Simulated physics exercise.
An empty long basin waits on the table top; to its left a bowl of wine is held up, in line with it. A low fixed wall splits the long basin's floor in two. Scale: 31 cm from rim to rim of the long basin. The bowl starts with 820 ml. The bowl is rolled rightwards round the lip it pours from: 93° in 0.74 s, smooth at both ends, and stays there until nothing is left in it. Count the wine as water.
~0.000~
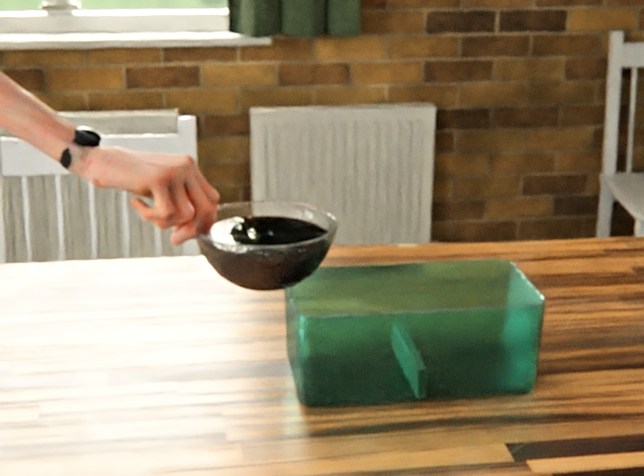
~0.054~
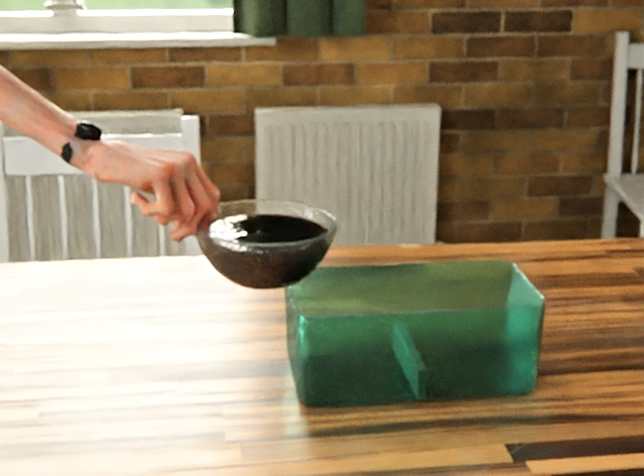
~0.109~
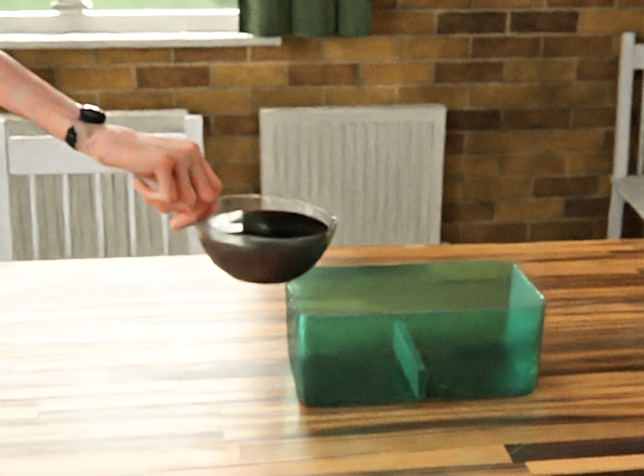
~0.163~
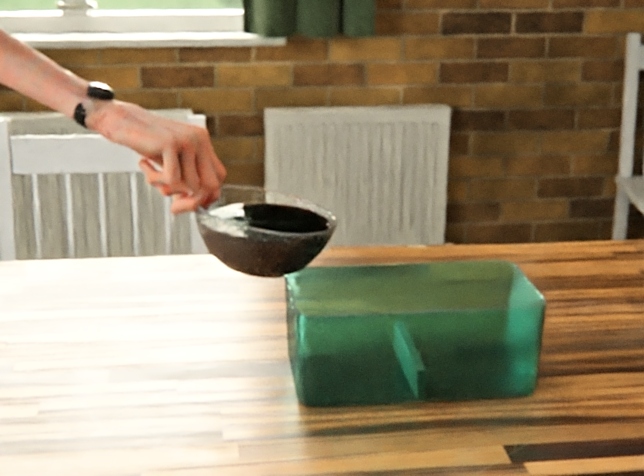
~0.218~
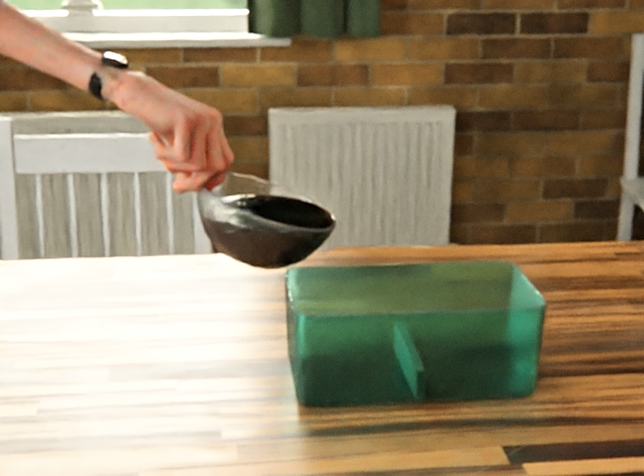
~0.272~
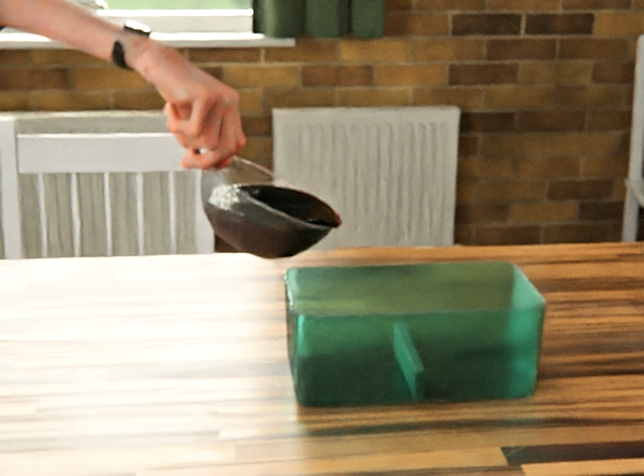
At a wooden table by a brick wall, a hand tilts a glass bowl of dark liquid rightwards beside a green basin.
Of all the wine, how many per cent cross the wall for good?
The far part has some 69 per cent.
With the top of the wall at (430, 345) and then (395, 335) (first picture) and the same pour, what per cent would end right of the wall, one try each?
First 30, then 85 per cent.
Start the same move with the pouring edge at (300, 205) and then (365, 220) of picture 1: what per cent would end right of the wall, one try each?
First 30, then 80 per cent.
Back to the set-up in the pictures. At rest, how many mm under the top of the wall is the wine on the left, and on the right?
Some 28 mm on the left and 14 mm on the right.
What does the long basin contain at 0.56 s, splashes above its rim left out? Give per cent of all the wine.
Near 20 in a hundred.
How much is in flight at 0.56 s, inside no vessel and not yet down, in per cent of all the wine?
Near 50 in a hundred.
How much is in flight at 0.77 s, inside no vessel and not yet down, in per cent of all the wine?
Some 7 per cent.
Then, 0.56 s in, the tilt is 80° and 29 per cent is still to pour, 15 is left of the wall and 6 right of it.
Then, 0.77 s in, the tilt is 93° and 0 per cent is still to pour, 20 is left of the wall and 73 right of it.
Then, 1.00 s in, the tilt is 93° and 0 per cent is still to pour, 28 is left of the wall and 71 right of it.
Then, 1.24 s in, the tilt is 93° and 0 per cent is still to pour, 30 is left of the wall and 69 right of it.
Finally, 30 per cent lies left of the wall, 69 right of it and 1 outside.
